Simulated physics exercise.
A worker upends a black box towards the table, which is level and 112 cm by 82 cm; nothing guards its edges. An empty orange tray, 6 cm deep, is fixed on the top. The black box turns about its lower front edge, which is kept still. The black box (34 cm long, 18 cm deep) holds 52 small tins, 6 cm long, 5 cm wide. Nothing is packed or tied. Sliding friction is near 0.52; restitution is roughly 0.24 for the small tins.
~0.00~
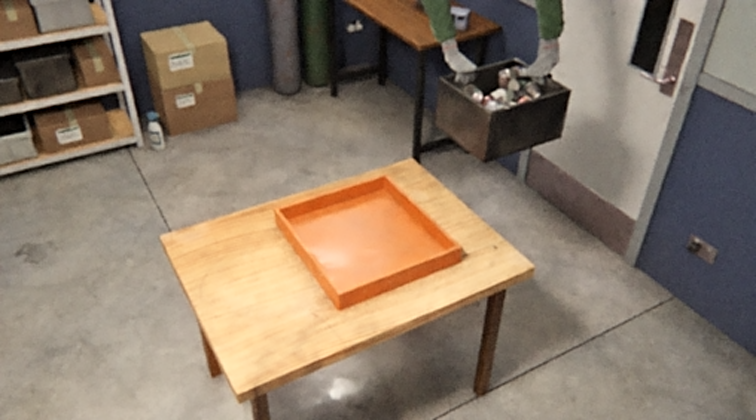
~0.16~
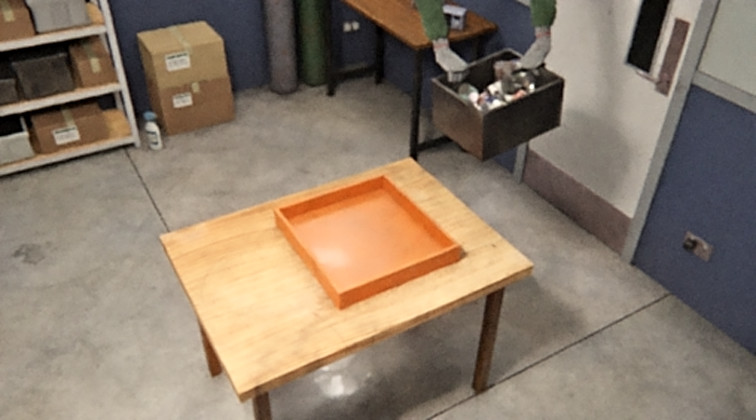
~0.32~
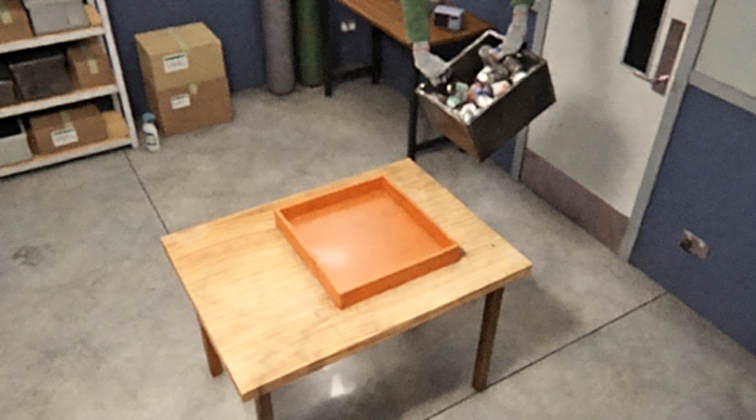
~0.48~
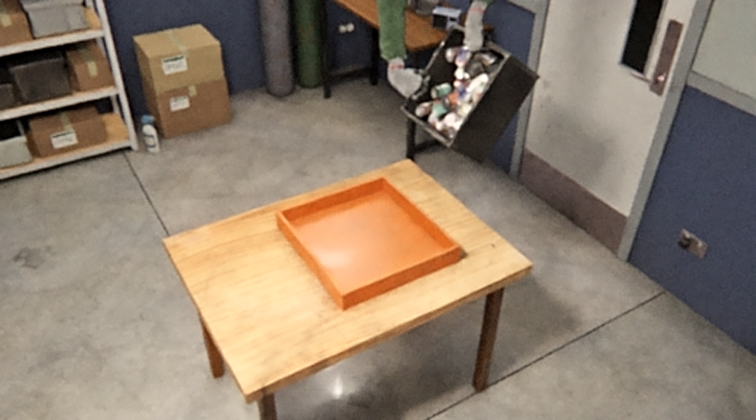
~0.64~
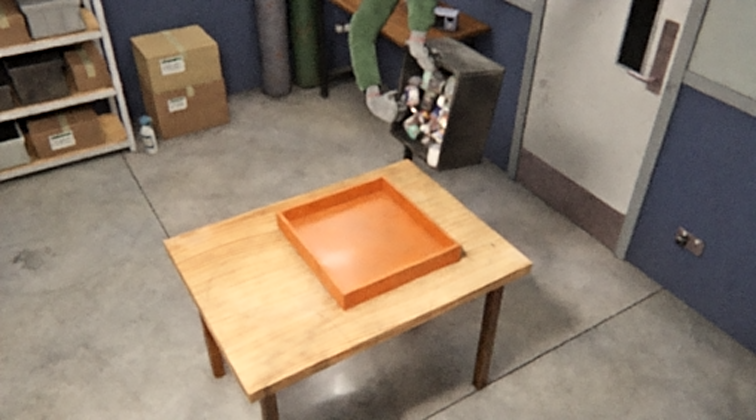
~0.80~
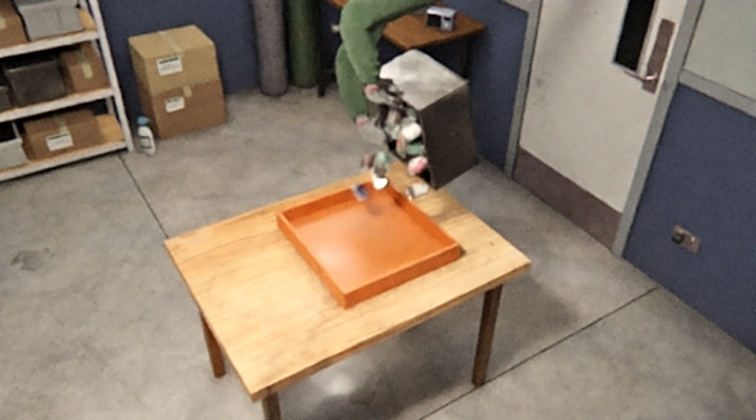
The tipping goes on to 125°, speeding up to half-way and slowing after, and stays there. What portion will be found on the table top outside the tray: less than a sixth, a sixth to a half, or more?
Under a sixth of the small tins end on the table top outside the tray.
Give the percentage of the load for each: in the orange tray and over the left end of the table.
Roughly 100 and 0 per cent.
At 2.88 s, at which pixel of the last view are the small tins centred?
Around (363, 236).
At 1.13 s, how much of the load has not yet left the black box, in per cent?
Roughly 25 per cent is still inside.
After 1.13 s, tilt 125°; 12 still in the black box, 31 in the orange tray, 2 on the table top outside the tray and 7 in the air.
After 1.55 s, tilt 125°; 50 in the orange tray and 2 on the table top outside the tray.
After 2.13 s, tilt 125°; 52 in the orange tray.
When it is over (at 2.88 s), 52 in the orange tray. Asked share, 0 of 52, 0 per cent.
